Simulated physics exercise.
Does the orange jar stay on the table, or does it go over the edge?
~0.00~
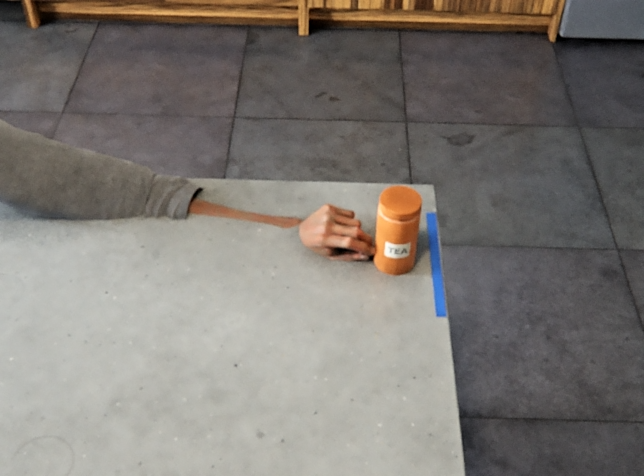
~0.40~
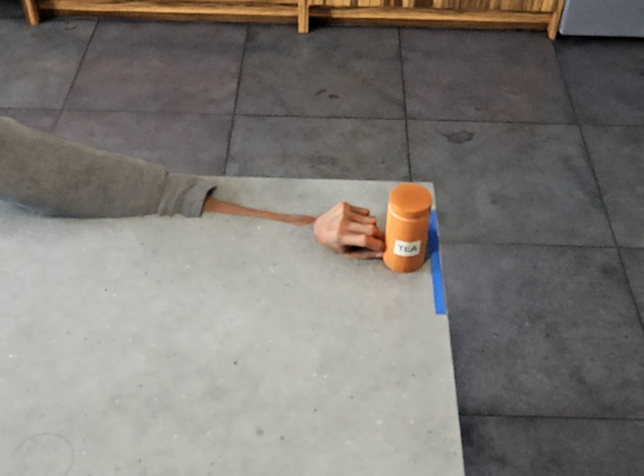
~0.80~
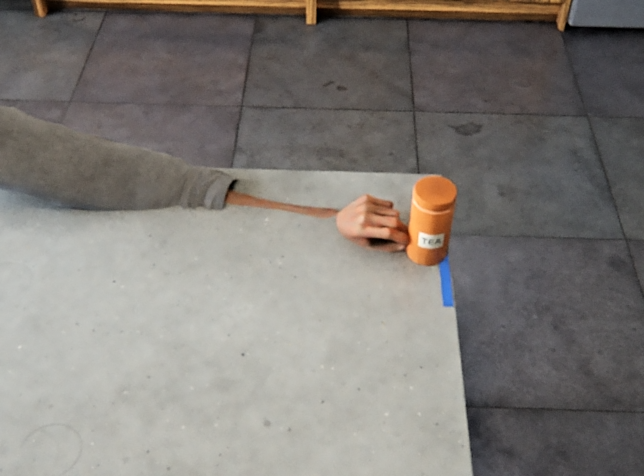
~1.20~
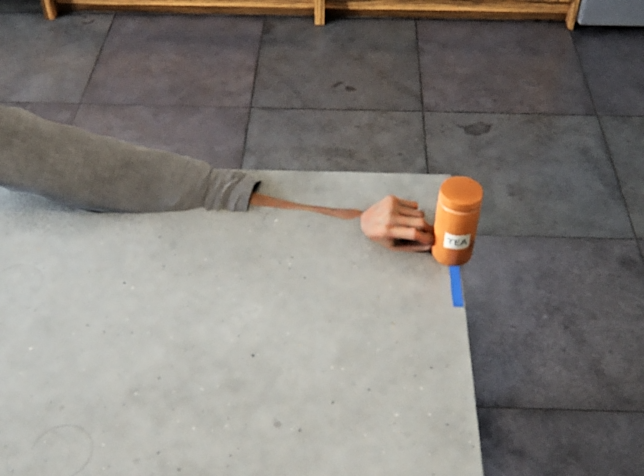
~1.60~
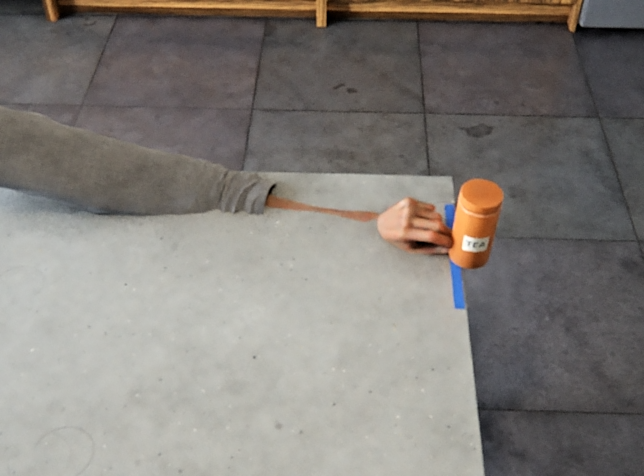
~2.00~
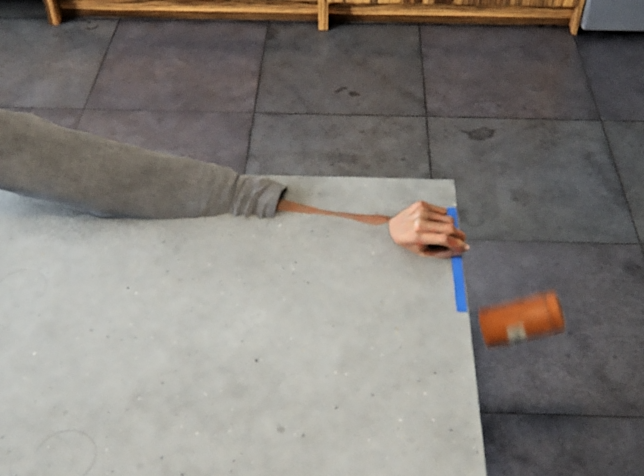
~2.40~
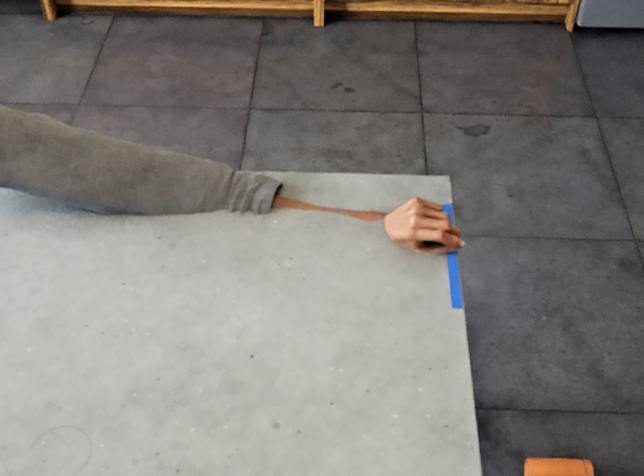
It goes over the edge. The hand pushes it right past the blue tape, and it tips onto its side and drops to the floor.
Orange jar labelled tea sliding right under a pushing hand, crossing blue tape, tipping off the table edge and dropping to the floor.
